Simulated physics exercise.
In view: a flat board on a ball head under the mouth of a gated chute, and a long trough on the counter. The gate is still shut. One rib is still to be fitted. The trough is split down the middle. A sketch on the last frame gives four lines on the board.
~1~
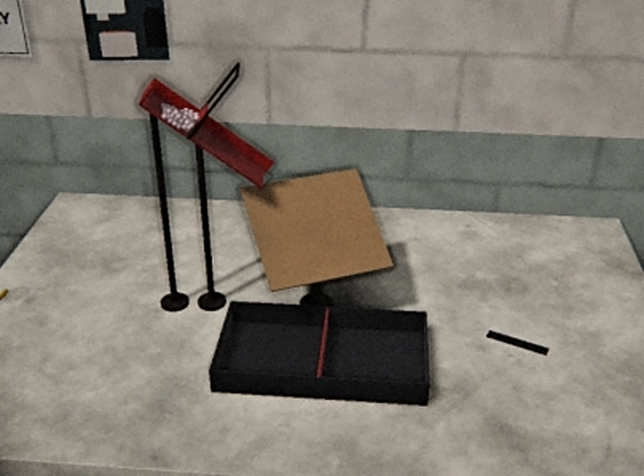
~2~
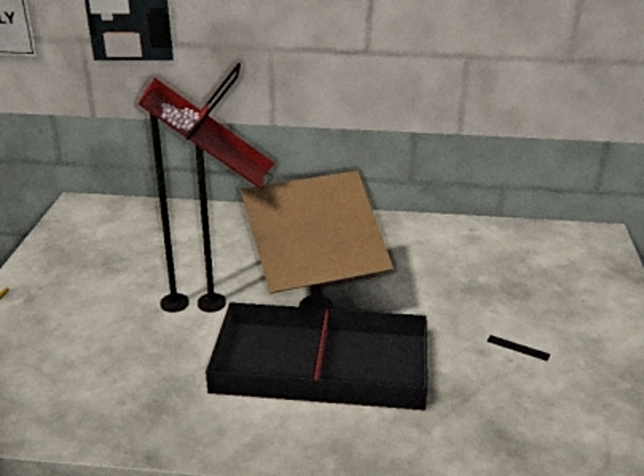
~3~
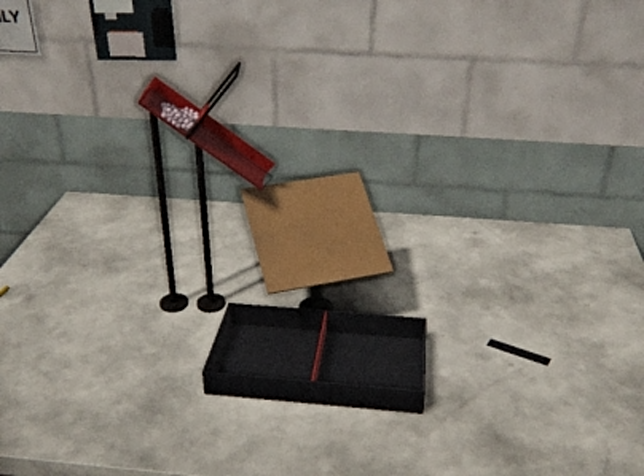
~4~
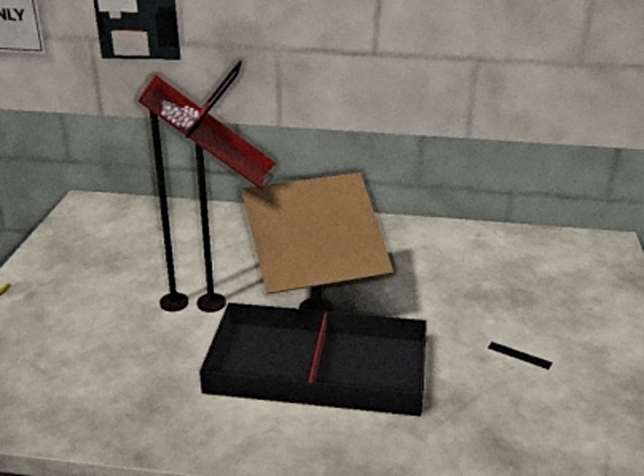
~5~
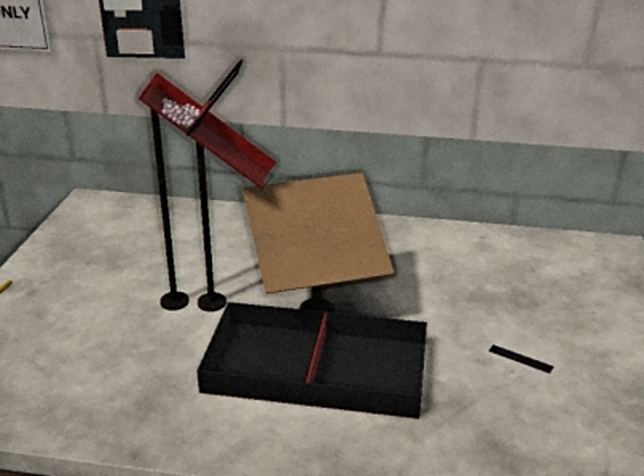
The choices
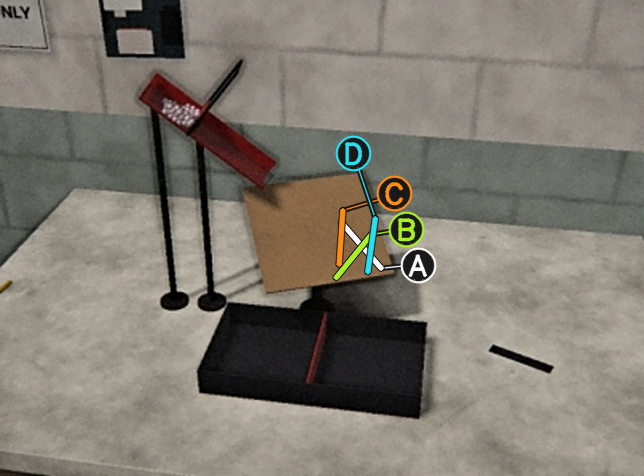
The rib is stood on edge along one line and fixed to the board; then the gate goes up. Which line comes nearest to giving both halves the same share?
Choose B.
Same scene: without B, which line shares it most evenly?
That would be C.
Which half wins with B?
Left.
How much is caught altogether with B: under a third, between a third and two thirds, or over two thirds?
Over two thirds.
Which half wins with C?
The right half.
On the marked copy, line A from (341, 222) to (381, 268); line B from (371, 234) to (336, 277); line C from (342, 210) to (339, 264); line D from (375, 218) to (367, 271).
For line A, of what is caught, none at all in the left half, the whole lot in the right.
For line B, of what is caught, close to two thirds in the left half, close to a third in the right.
For line C, of what is caught, close to a quarter in the left half, the bulk in the right.
For line D, of what is caught, only a few in the left half, all but a few in the right.
